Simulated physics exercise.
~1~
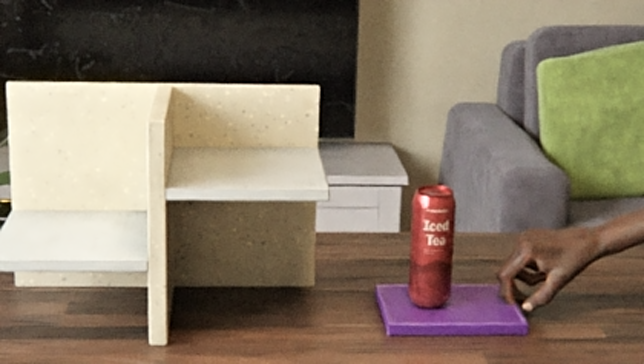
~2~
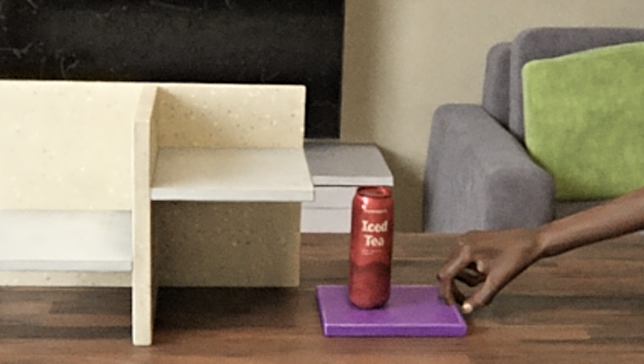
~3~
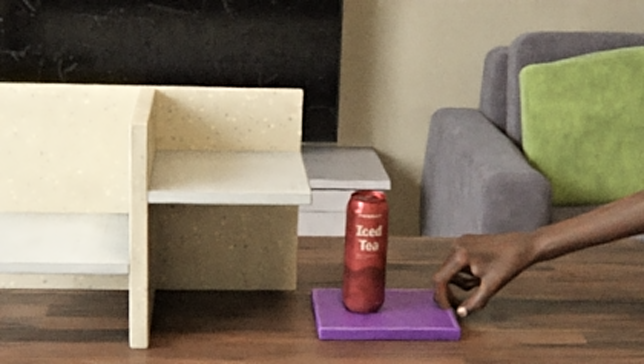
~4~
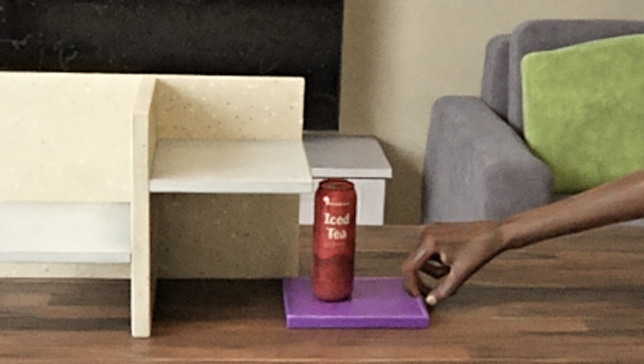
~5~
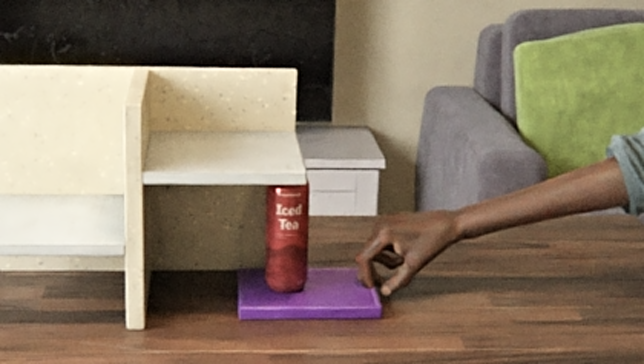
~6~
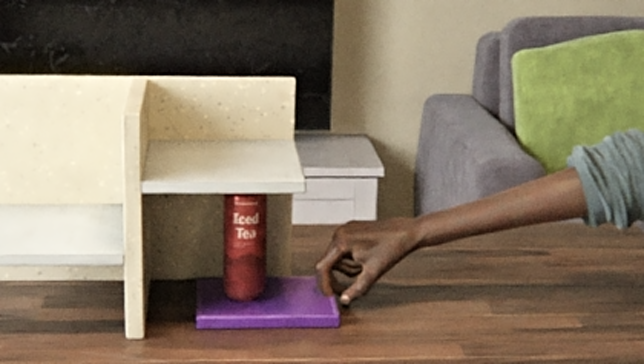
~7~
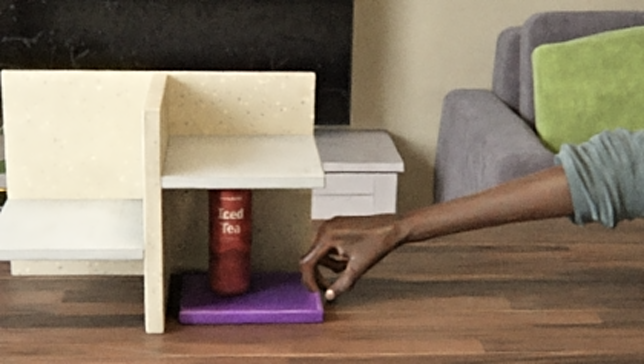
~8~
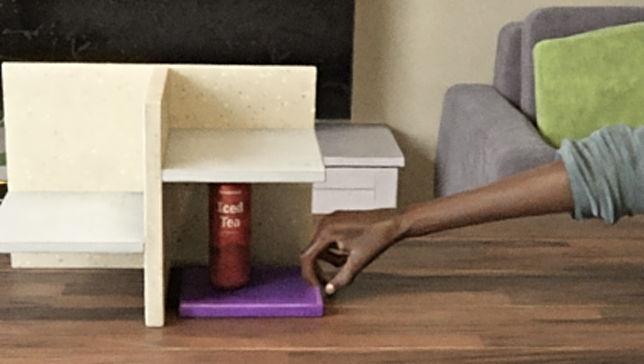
A red can of iced tea stood upright on a purple tray as a hand slid the tray left across a wooden table toward a pale shelf, and the can rode along underneath without tipping, ending at rest below the shelf.
